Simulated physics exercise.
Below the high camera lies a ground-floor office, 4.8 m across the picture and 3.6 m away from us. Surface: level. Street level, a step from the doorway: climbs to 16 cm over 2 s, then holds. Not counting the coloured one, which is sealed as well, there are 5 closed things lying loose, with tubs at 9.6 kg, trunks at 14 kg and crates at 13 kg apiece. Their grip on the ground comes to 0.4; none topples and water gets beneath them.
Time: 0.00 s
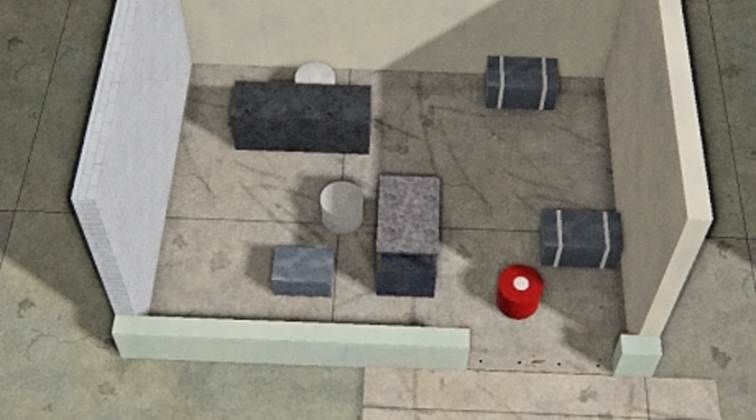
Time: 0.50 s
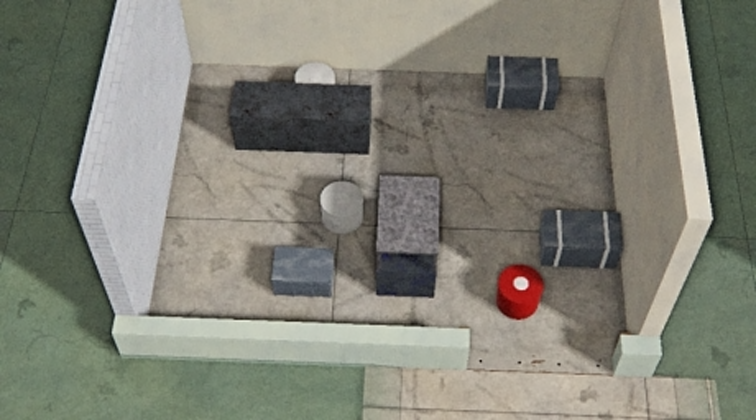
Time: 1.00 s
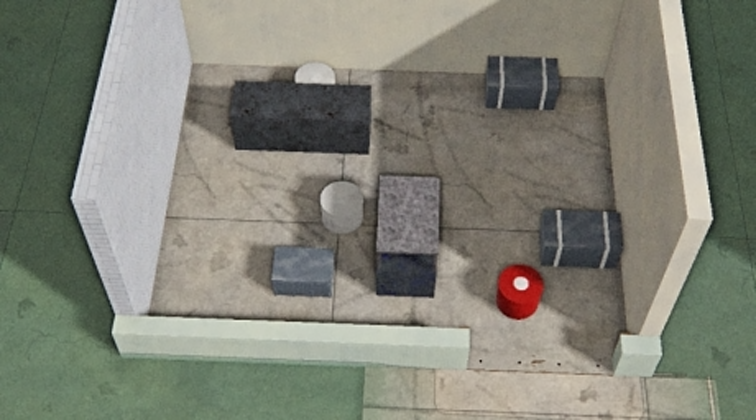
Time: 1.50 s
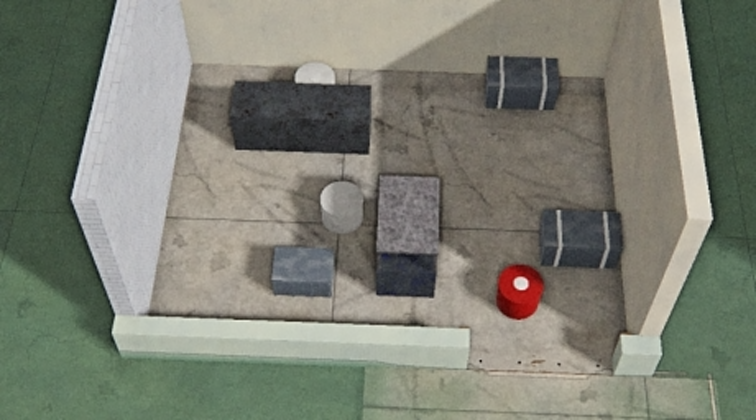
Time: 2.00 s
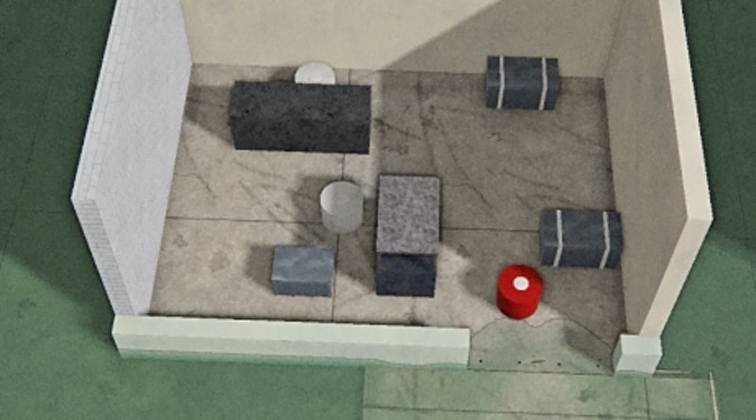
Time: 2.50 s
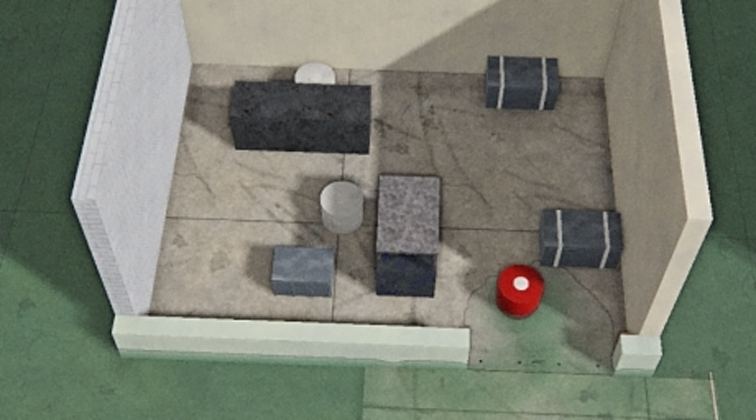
Murky green water spreads over the paving outside a small walled room seen from high above, covers the doorstep at lower right, then creeps thinly through the doorway toward a red tub. Inside are dark block-like furniture, a blue-grey crate at lower left, pale round tubs, and two strapped dark trunks on the right. None of these objects shifts, and the camera stays still.
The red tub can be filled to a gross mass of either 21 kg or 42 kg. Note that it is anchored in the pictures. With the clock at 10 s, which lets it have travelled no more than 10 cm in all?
I reckon only the heavier ballast is ample.
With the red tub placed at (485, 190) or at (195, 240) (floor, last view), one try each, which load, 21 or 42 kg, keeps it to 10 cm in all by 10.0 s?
In order, both loads succeed and both loads succeed.
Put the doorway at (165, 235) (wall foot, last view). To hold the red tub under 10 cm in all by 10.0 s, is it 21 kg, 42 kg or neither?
Under that setup, the light option succeeds.
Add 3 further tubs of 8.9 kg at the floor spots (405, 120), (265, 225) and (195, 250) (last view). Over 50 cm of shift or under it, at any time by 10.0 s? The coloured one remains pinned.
In the order given, beyond the mark, then within the mark, and last within the mark.
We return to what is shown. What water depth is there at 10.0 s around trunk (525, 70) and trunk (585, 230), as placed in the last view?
First roughly 8 cm, second roughly 8 cm.
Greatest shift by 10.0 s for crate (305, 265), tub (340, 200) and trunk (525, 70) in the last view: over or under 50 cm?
In order, the three come out beneath, beneath and above.
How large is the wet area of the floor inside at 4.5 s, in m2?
I'd put it close to 7.5 m2.
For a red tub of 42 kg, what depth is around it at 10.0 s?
Around 8 cm.
After 3.5 s the red tub would be 38 cm from its start with 21 kg and 0 cm from its start with 42 kg; 8 cm of water round it then.
After 4.5 s the red tub would be 47 cm from its start with 21 kg and 0 cm from its start with 42 kg; 6 cm of water round it then.
After 7.0 s the red tub would be 47 cm from its start with 21 kg and 0 cm from its start with 42 kg; 7 cm of water round it then.
After 10.0 s the red tub would be 47 cm from its start with 21 kg and 0 cm from its start with 42 kg; 8 cm of water round it then.
